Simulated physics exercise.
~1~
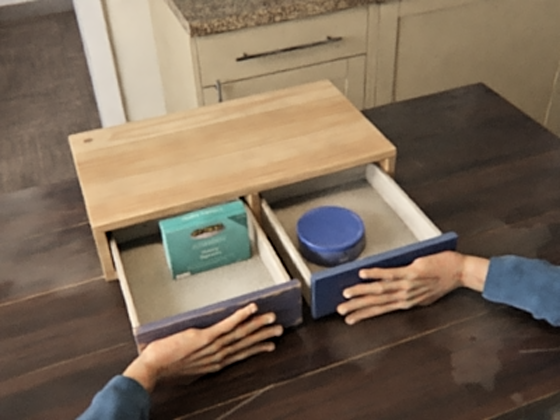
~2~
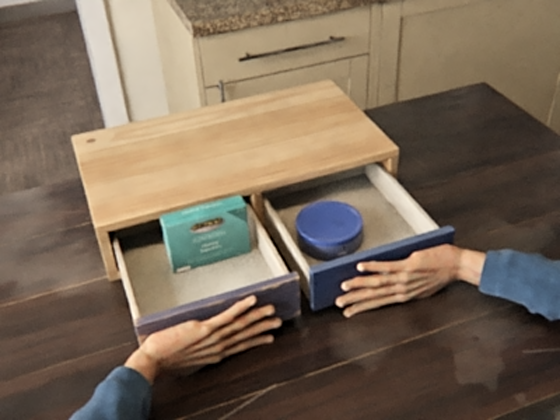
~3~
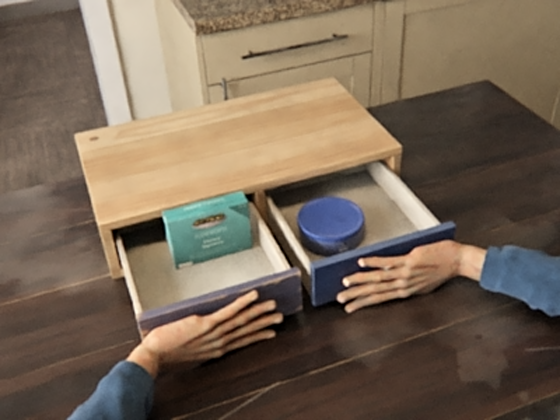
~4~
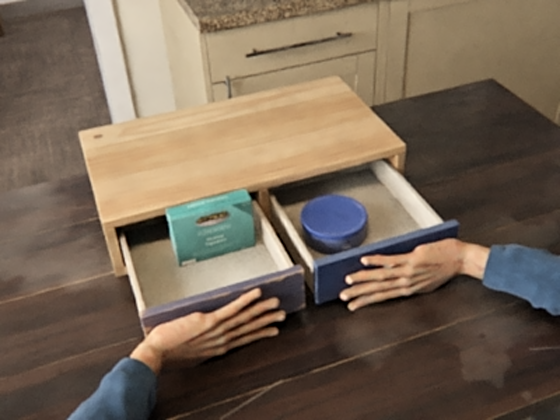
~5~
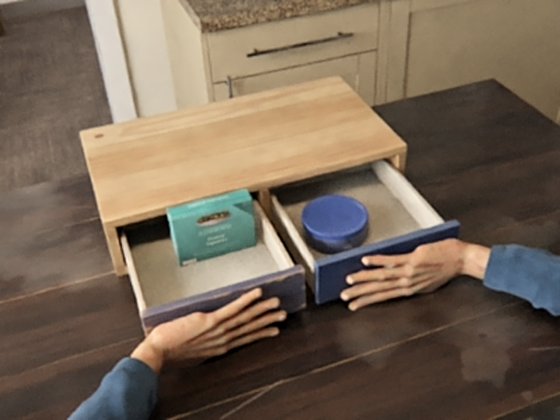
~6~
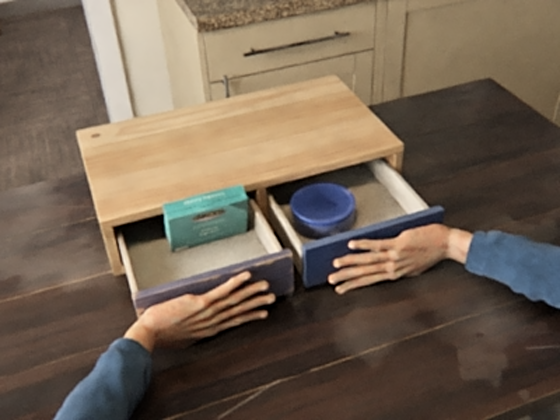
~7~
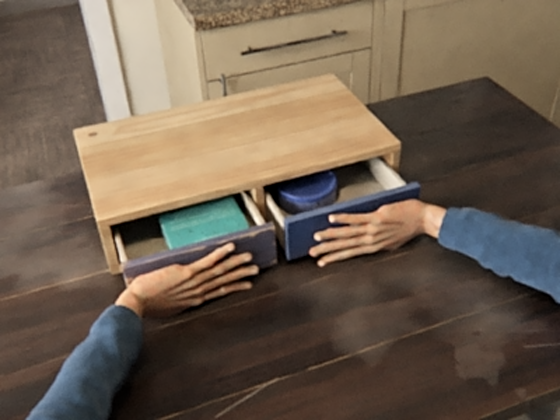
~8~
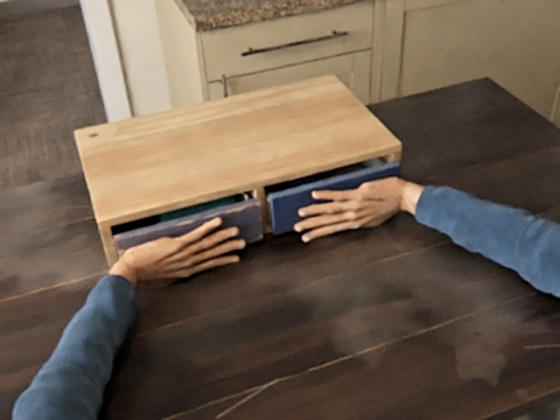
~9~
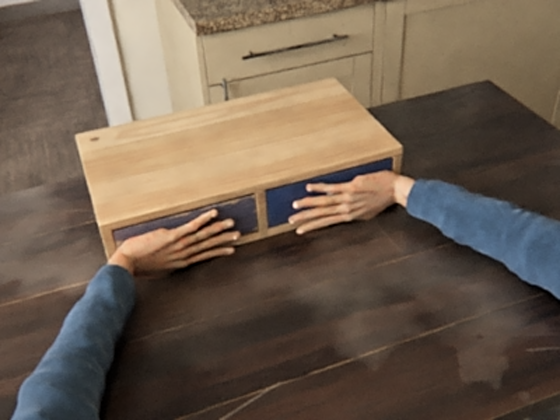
On a dark wooden table, two hands push in a chest's two drawers, the upright turquoise packet tipping over as both shut flush.
